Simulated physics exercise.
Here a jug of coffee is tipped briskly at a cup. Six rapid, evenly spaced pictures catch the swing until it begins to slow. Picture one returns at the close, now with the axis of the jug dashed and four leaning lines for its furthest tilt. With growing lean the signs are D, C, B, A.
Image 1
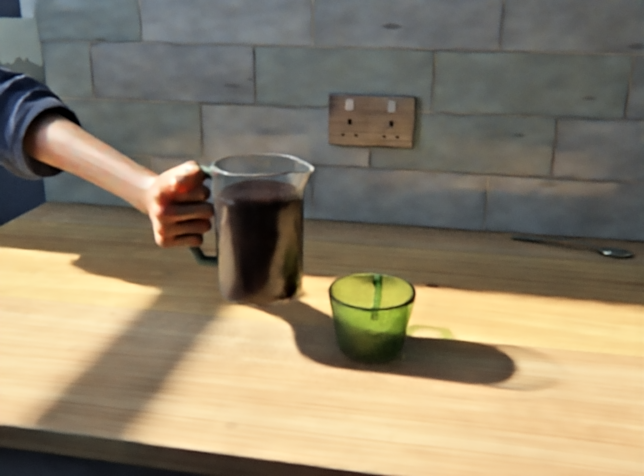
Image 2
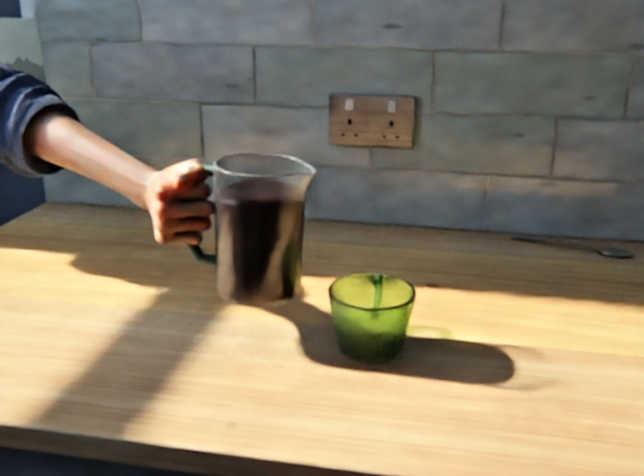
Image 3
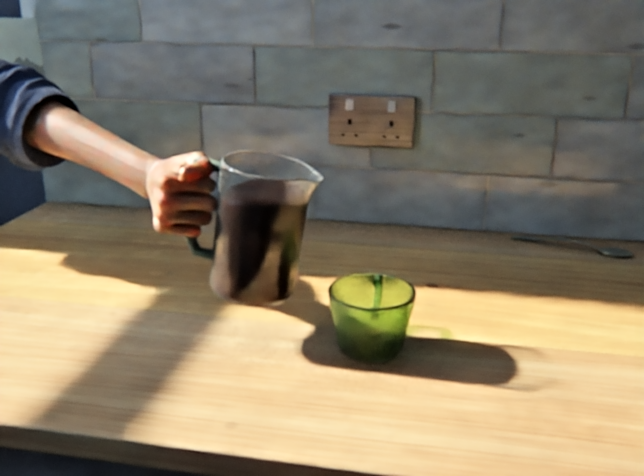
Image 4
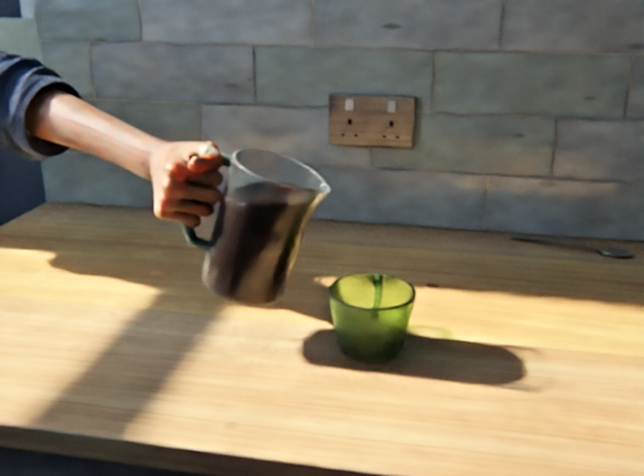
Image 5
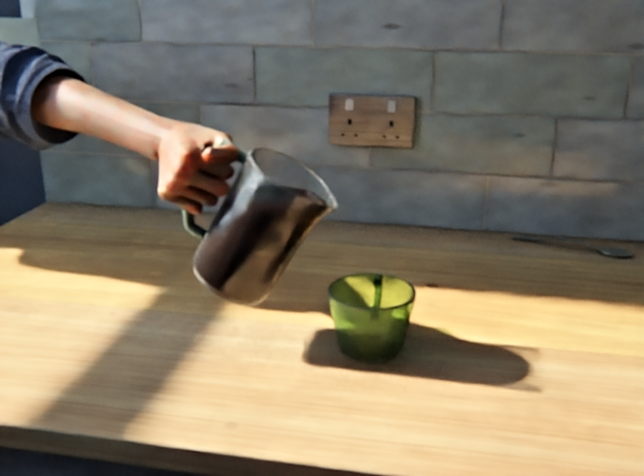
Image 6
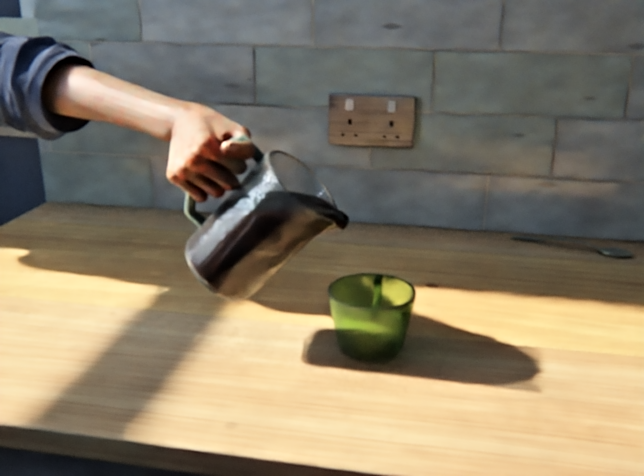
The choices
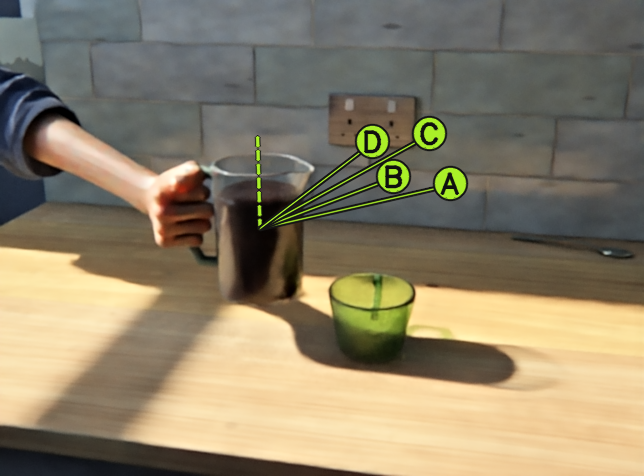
On a sunlit wooden counter, a hand lifted a glass jug of dark coffee slightly and tilted it steeply rightward near a small green cup, until the coffee just reached over the lip.
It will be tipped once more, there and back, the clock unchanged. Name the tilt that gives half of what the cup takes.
Use tilt C.
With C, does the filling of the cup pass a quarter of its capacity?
Yes, clearly.
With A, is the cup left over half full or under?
Over.
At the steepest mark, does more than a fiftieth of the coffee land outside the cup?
Yes.
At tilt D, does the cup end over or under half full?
Under.
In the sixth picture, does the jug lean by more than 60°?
No.
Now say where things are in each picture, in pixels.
The first frame shows upright, lip at (311, 170); rim of the cup round (372, 290); nothing has left yet.
The second frame shows tipped about 2°, lip at (314, 172); nothing has left yet.
The third frame shows tipped about 9°, lip at (320, 179); nothing has left yet.
The fourth frame shows tipped about 18°, lip at (329, 191); nothing has left yet.
The fifth frame shows tipped about 30°, lip at (336, 206); nothing has left yet.
The sixth frame shows tipped about 43°, lip at (340, 224); coffee is over the lip, down to (344, 226).
On the marked copy, A at (434, 188); B at (378, 183); C at (415, 142); D at (359, 152).
Choosing A, the cup ends with about 83 % of what it can hold; 11 % of the coffee is spilt.
Choosing B, the cup ends with about 74 % of what it can hold.
Choosing C, the cup ends with about 49 % of what it can hold.
Choosing D, the cup ends with about 29 % of what it can hold.
